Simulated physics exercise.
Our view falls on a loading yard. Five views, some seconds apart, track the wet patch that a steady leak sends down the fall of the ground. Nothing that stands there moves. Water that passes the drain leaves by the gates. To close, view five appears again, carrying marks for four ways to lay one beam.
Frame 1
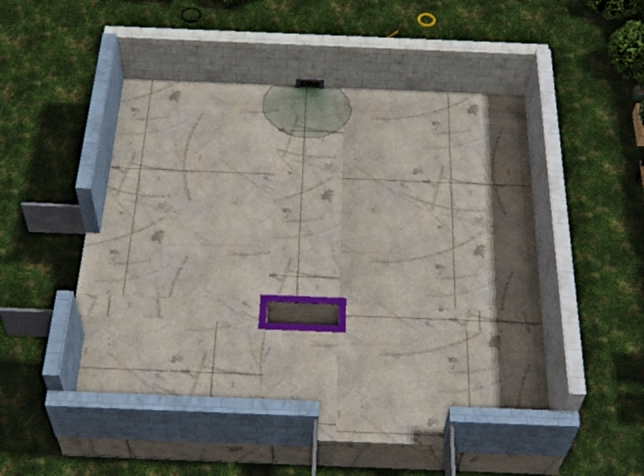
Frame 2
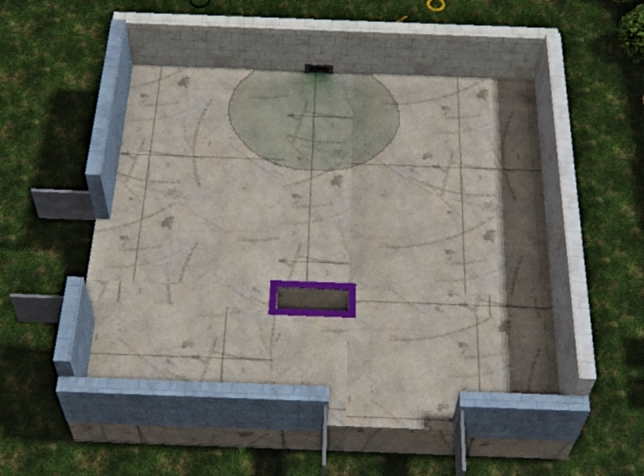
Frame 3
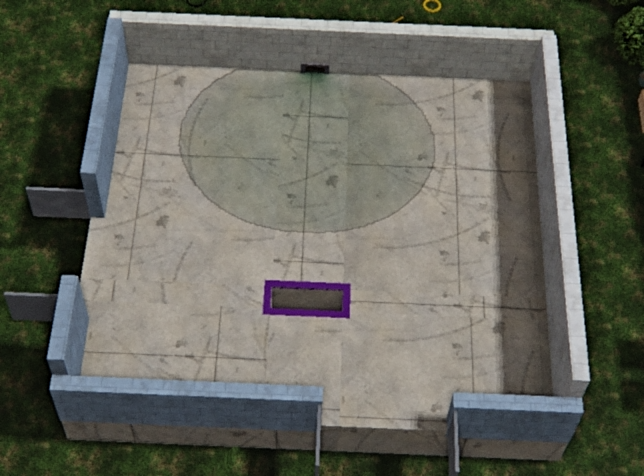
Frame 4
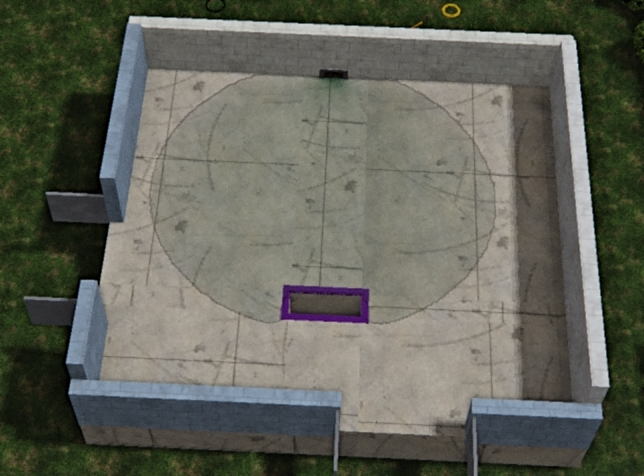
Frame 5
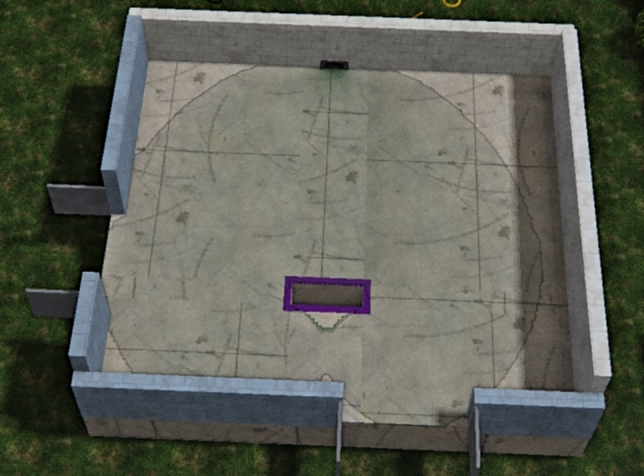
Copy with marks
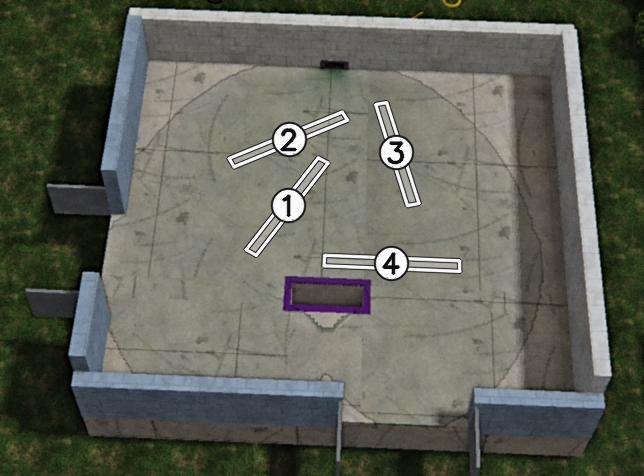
A walled yard gets wet as water spreads from the far wall past a purple-edged gully.
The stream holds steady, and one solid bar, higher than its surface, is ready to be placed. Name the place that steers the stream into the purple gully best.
3 beats the others.
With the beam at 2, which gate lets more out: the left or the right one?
More leaves on the right.
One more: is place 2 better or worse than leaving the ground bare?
It is worse.
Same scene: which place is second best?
Place 1.
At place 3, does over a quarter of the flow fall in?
Yes, it does.
On the marked copy, 1 from (251, 252) to (323, 160); 2 from (231, 162) to (344, 116); 3 from (381, 103) to (413, 204); 4 from (324, 260) to (459, 266).
With 1, about 16 % of the stream runs into the purple gully, about 83 % out by the gates.
With 2, about 11 % of the stream runs into the purple gully, about 88 % out by the gates.
With 3, about 29 % of the stream runs into the purple gully, about 69 % out by the gates.
With 4, about 11 % of the stream runs into the purple gully, about 87 % out by the gates.
